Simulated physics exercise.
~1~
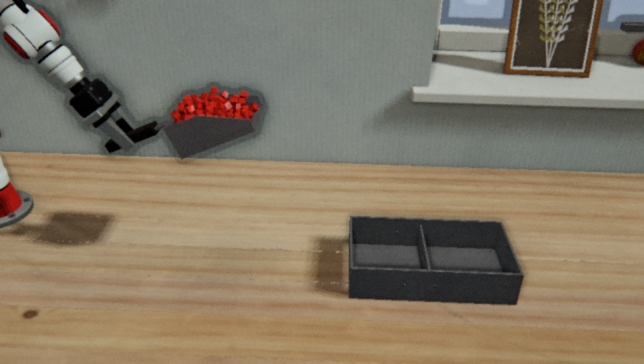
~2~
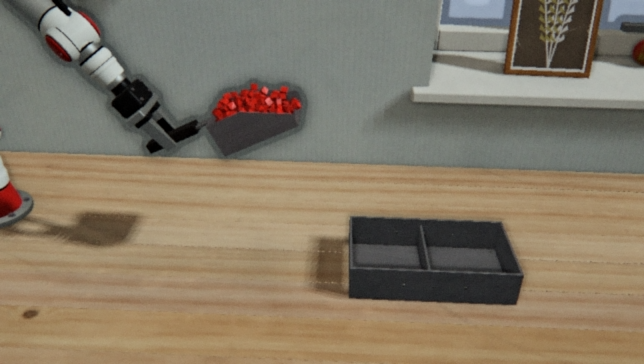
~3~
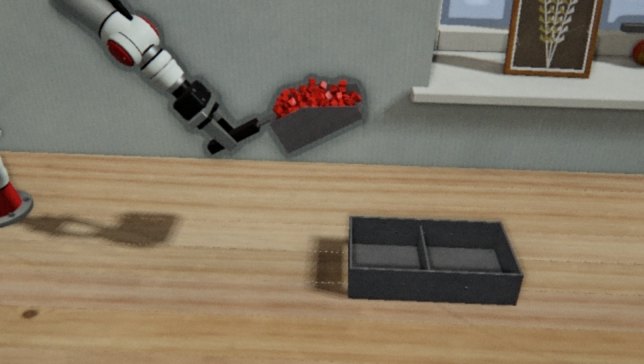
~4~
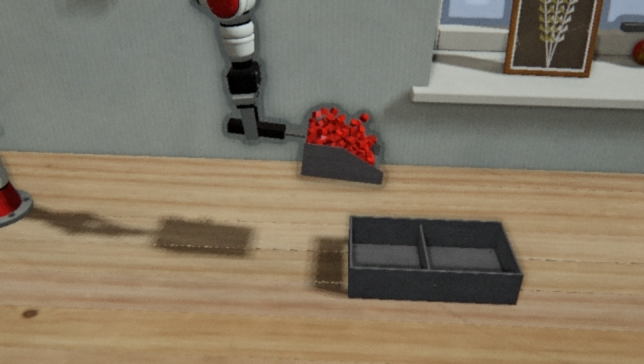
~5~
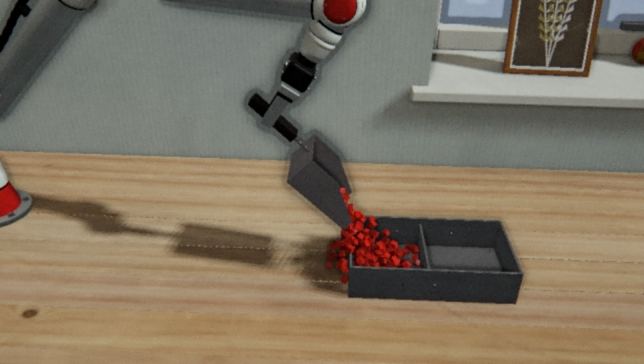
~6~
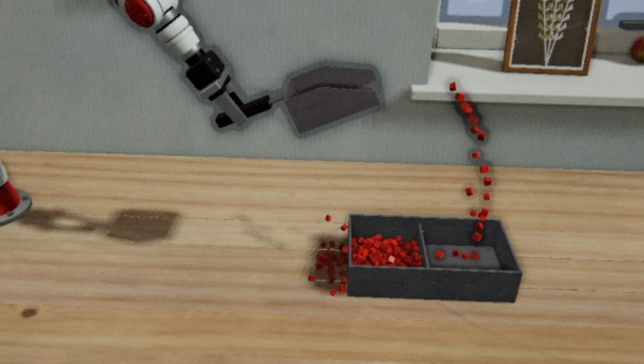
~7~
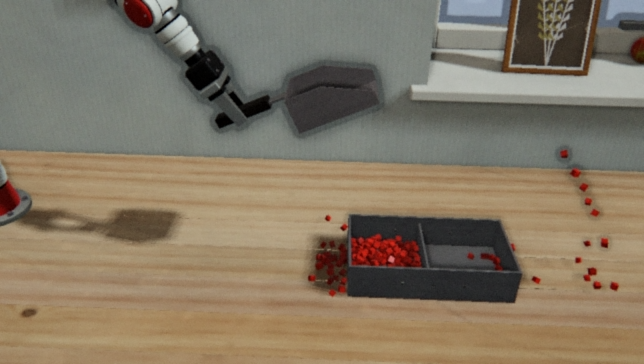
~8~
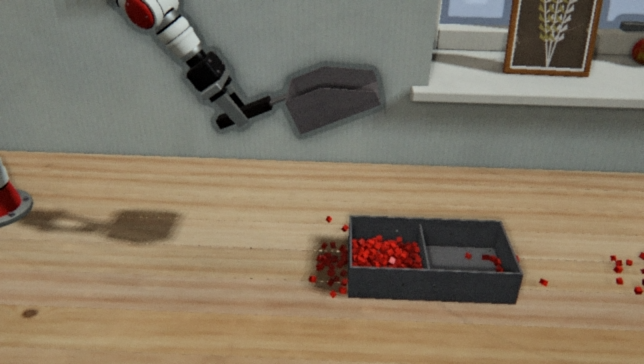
A robot arm carried a scoop heaped with red cubes to the right and tipped most into the left part of a dark divided tray, then swung back up, flinging more rightward; a few landed in the right part, others scattered on the table.
